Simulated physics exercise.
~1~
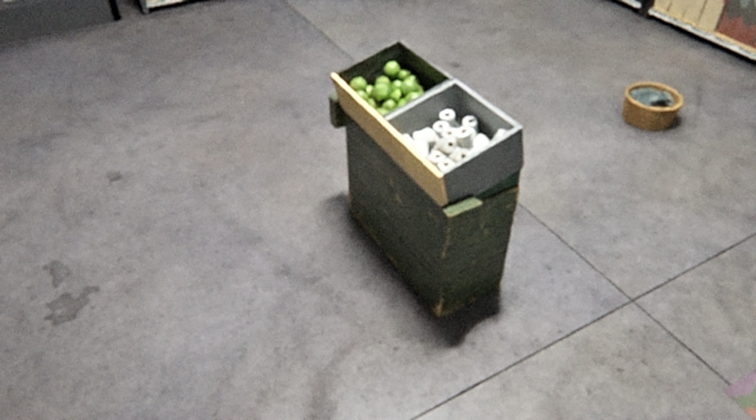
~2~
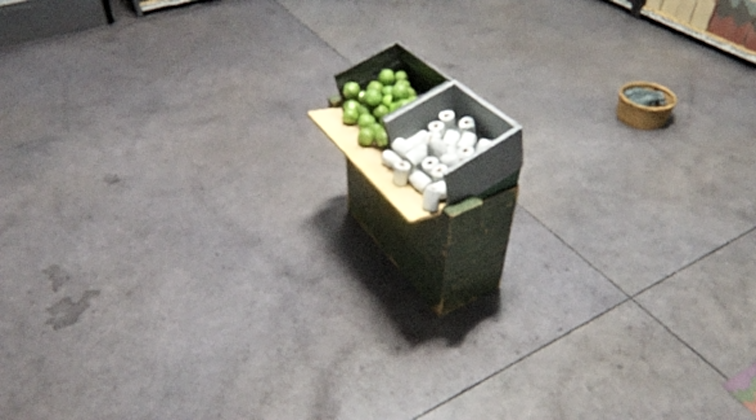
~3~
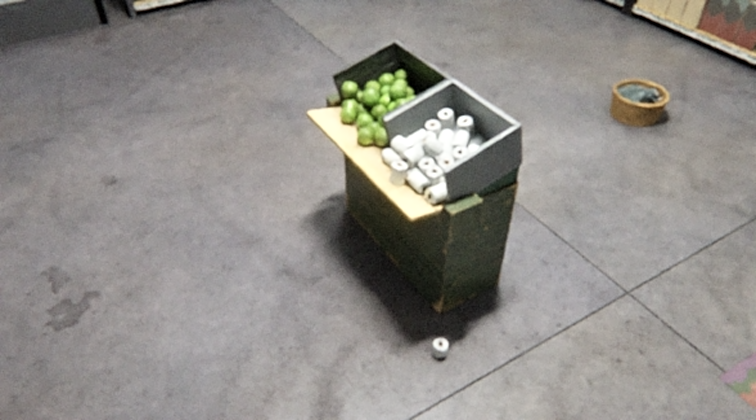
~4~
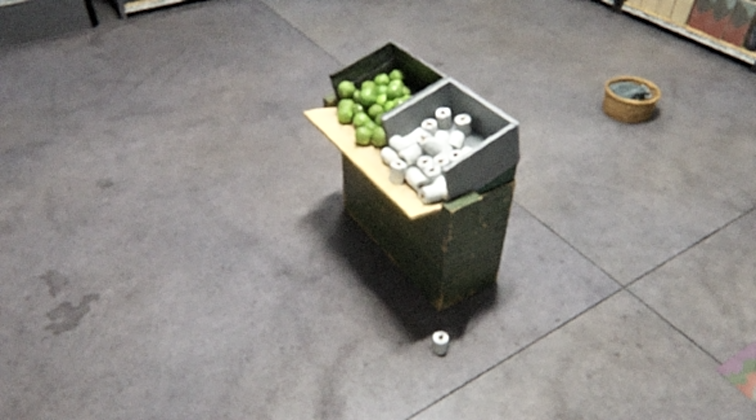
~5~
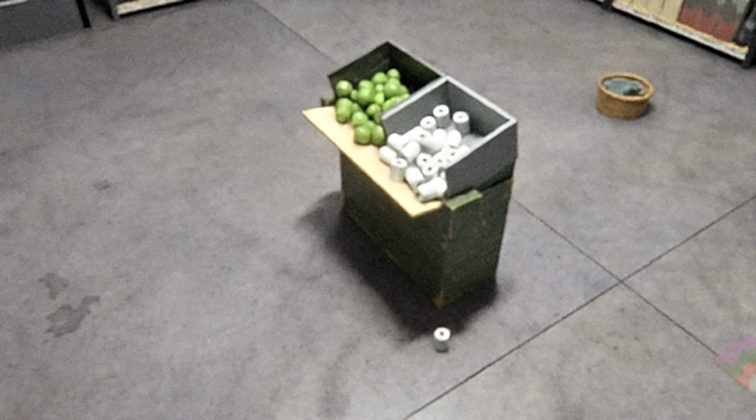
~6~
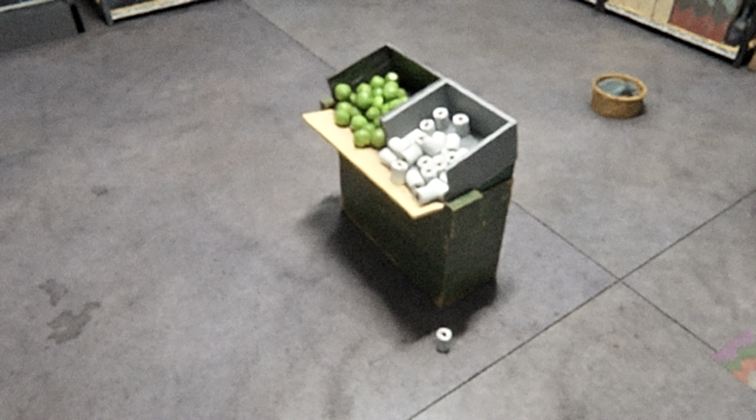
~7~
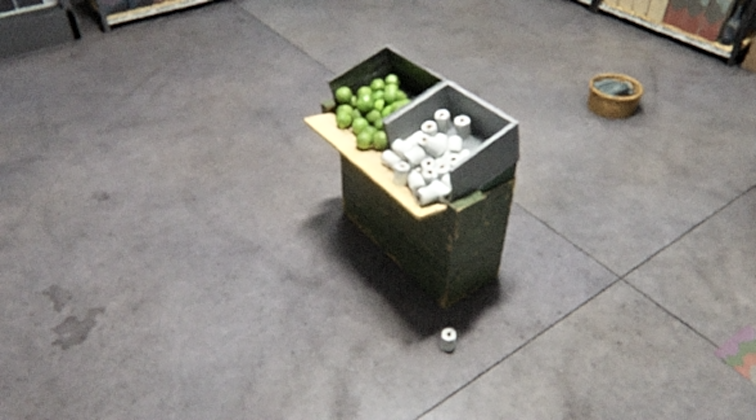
On a grey floor, a box's front flap drops open and one white roll falls out.
